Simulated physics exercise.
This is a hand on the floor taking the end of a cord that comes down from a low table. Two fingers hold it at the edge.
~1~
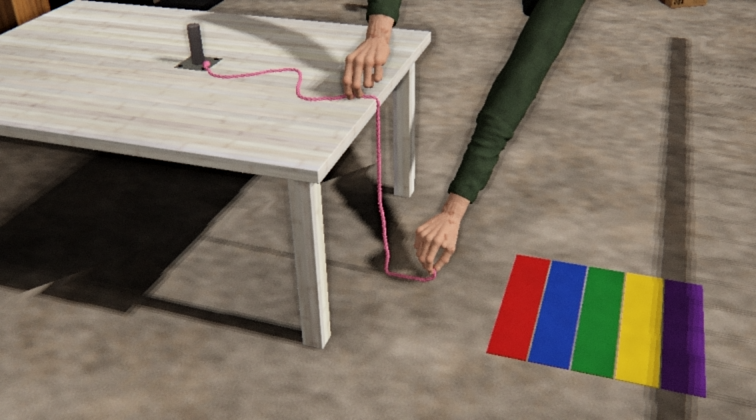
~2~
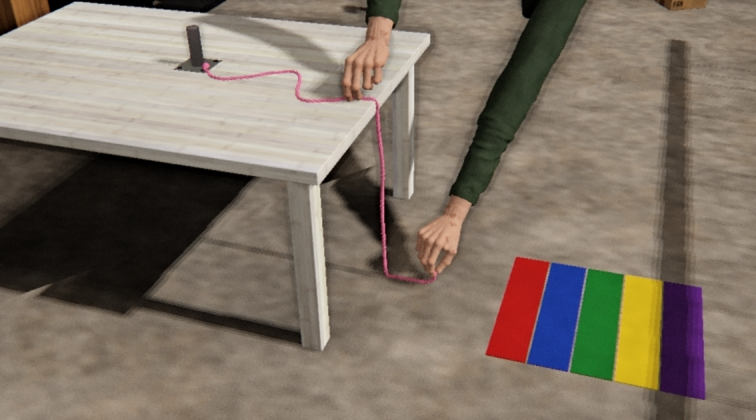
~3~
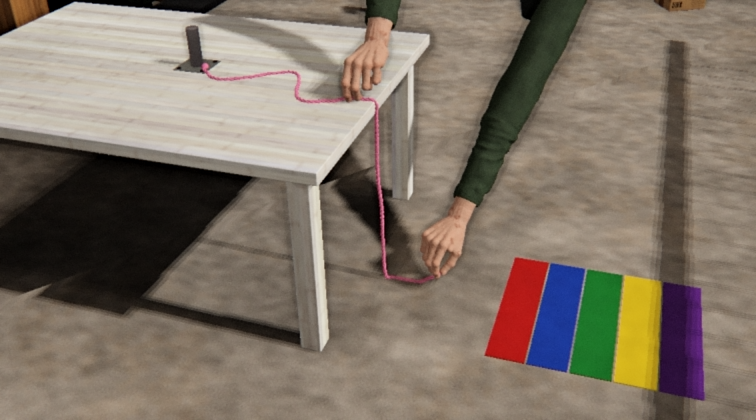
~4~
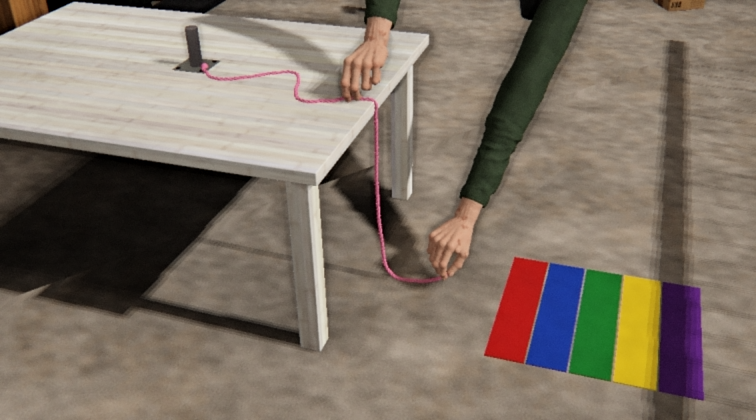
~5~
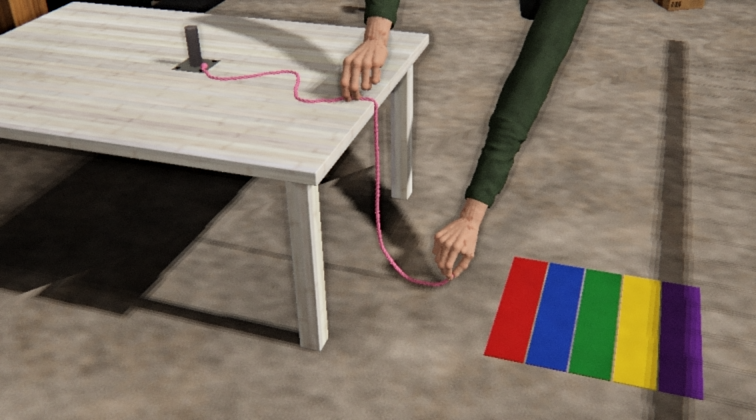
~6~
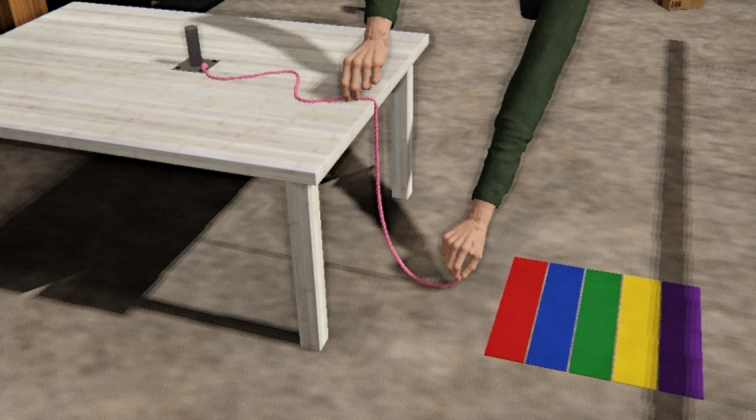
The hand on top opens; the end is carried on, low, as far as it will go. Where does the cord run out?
Over yellow.
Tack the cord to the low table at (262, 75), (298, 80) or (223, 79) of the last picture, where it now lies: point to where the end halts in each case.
The places are (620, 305), (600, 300) and (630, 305).
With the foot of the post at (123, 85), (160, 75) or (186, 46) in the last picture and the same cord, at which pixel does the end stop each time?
Try by try, around (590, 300), (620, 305) and (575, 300).
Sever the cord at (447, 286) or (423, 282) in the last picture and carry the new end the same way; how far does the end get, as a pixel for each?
About (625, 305) and (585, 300).
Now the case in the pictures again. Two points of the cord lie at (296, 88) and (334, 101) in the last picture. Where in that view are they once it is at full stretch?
Near (347, 89) and (402, 116).
A little later, end near (585, 299); over green.
Next, end near (624, 306); over yellow.
When it is tight, end near (648, 310); over yellow. The end stops over the yellow strip.
